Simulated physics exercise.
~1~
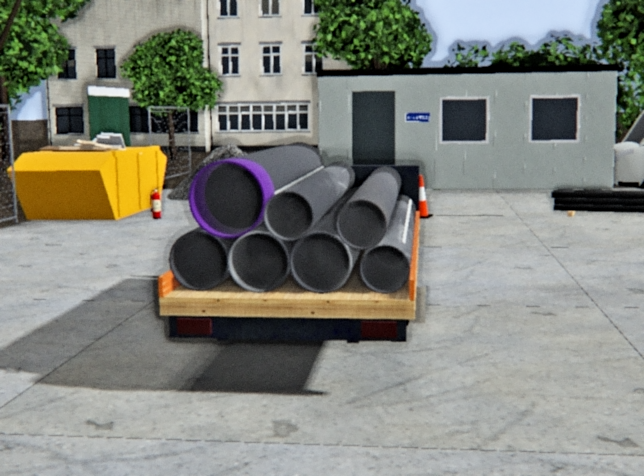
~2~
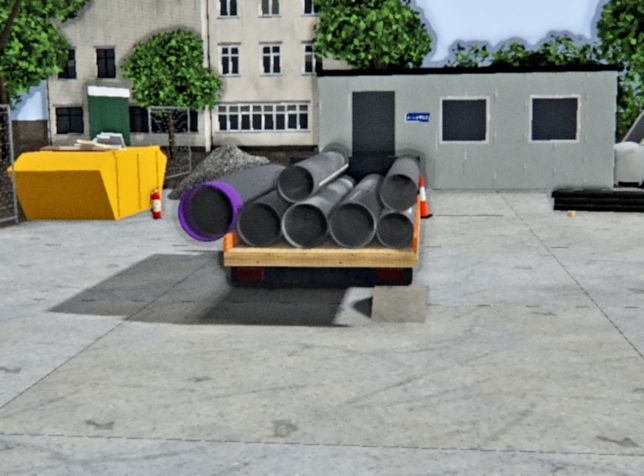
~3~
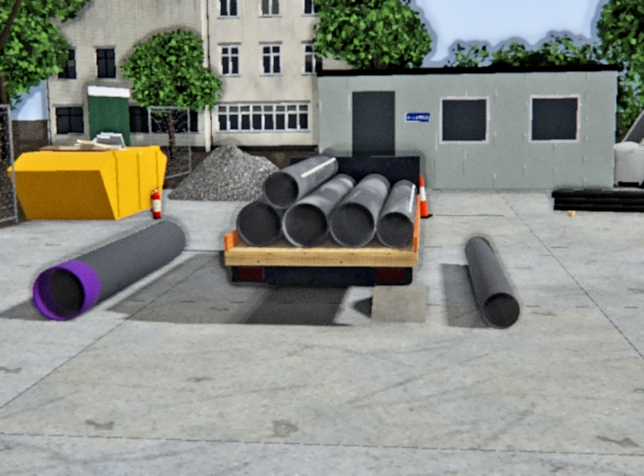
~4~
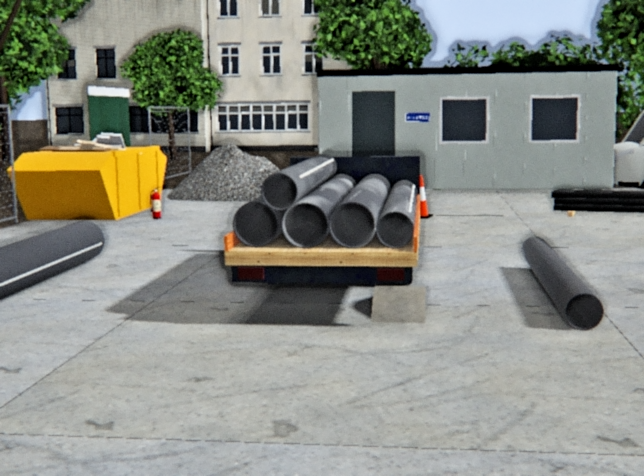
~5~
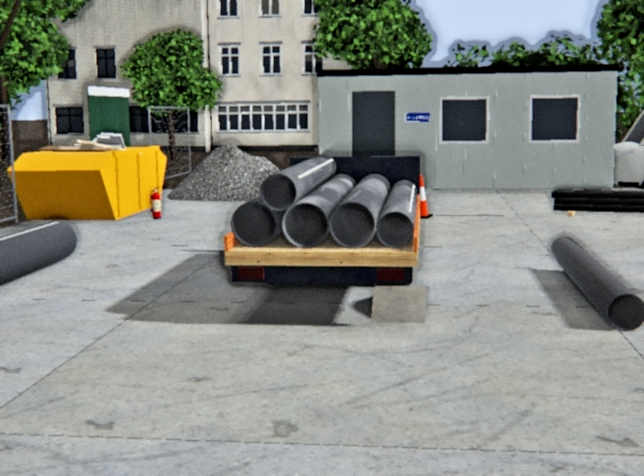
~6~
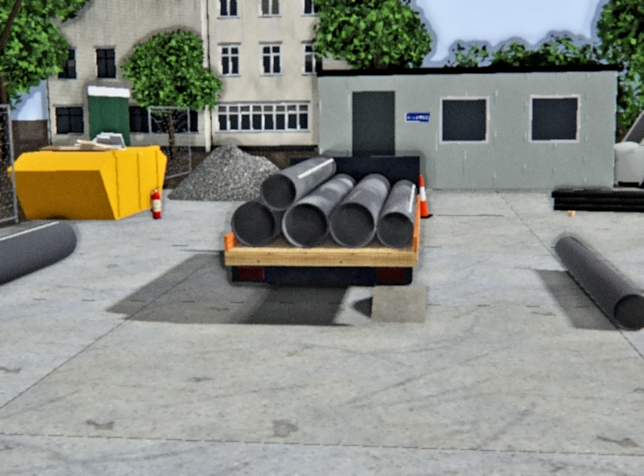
Low trailer loaded with loose grey pipes creeping forward, the purple-ended one rolling off left and another dropping off right.
